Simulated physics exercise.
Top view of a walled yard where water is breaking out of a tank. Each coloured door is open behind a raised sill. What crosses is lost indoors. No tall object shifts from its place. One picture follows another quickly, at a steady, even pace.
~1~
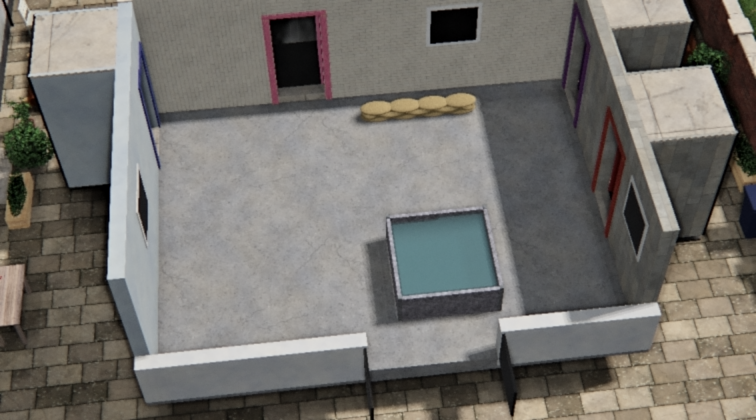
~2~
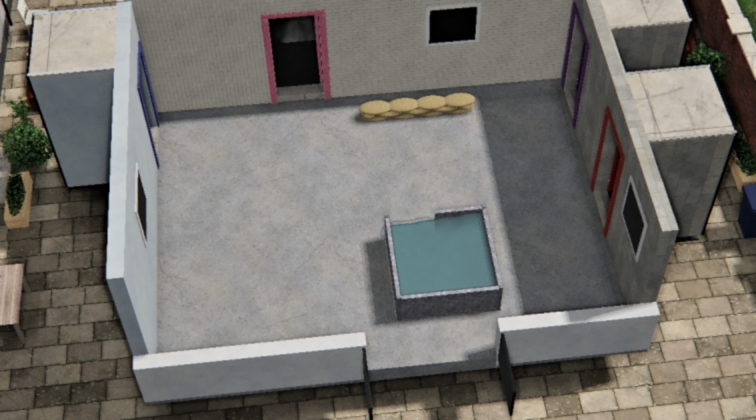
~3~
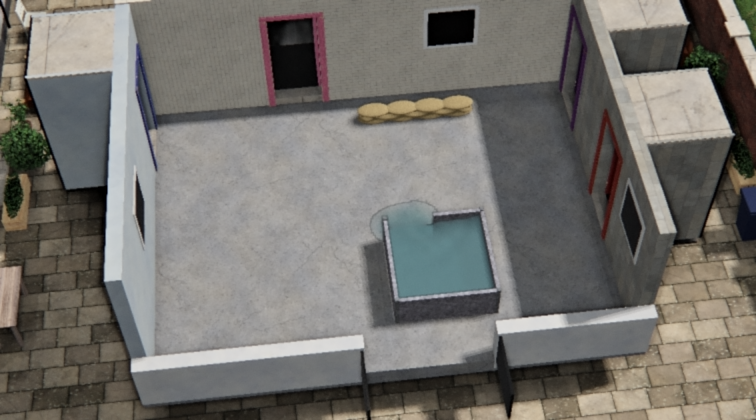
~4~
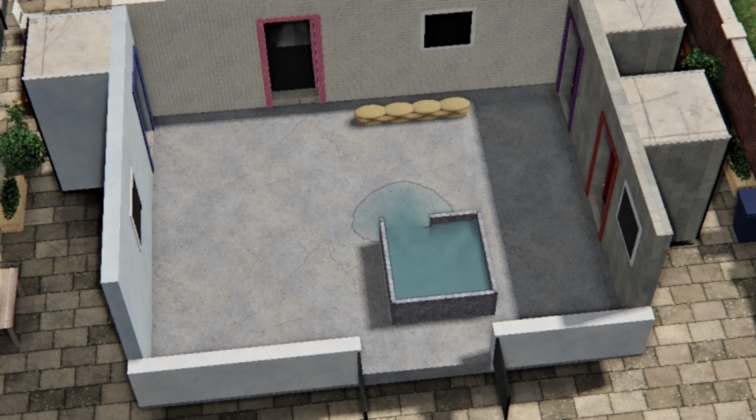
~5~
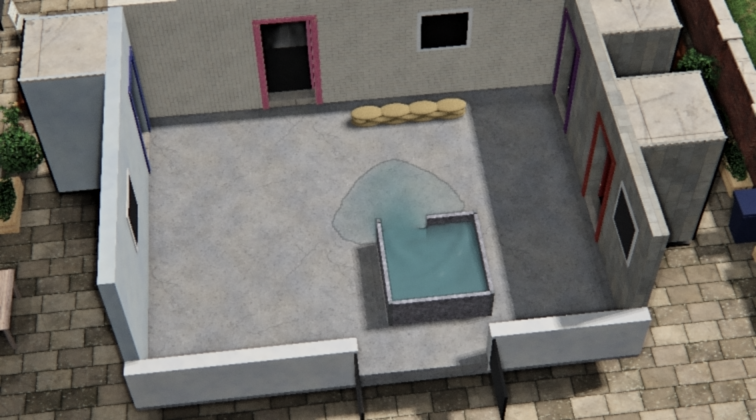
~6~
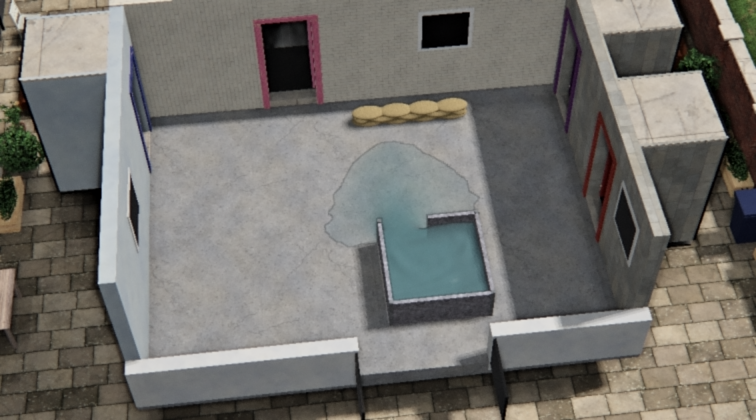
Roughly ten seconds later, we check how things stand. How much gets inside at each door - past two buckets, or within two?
The blue door past two, the purple door past two, the pink door within two, the red door within two.
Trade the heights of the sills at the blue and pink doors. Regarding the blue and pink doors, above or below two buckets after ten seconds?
Taking them in turn, the blue door remains within limits and the pink door tops the threshold.
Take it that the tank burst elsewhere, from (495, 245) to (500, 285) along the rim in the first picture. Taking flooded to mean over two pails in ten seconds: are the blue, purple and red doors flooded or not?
As I see it, the blue door stays within bounds, the purple door breaks the limit and the red door breaks the limit.
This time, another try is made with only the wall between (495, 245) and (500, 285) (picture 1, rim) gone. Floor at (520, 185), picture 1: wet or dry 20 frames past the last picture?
Verdict: Wet.
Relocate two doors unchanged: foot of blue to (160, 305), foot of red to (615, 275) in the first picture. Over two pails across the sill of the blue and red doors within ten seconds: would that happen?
Going through them, I find the blue door escapes flooding and the red door escapes flooding.
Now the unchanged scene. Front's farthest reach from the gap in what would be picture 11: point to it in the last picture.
The wet point farthest out is around (332, 108).
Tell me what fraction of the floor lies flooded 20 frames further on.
That works out to some 35 in a hundred.
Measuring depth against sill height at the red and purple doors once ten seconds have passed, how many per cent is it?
The first is near 80 per cent, the second near 130 per cent.
A moment on, water covers 20 % of the floor; the blue door not reached, the purple door not reached, the pink door not reached, the red door not reached.
Next, water covers 25 % of the floor; the blue door not reached, the purple door not reached, the pink door wet at the sill, nothing in, the red door not reached.
Then, water covers 35 % of the floor; the blue door wet at the sill, nothing in, the purple door under two buckets in, the pink door wet at the sill, nothing in, the red door not reached.
Later, water covers 50 % of the floor; the blue door over two buckets in, the purple door over two buckets in, the pink door wet at the sill, nothing in, the red door wet at the sill, nothing in.
In the end, water covers 85 % of the floor; the blue door over two buckets in, the purple door far over two buckets in, the pink door wet at the sill, nothing in, the red door wet at the sill, nothing in.
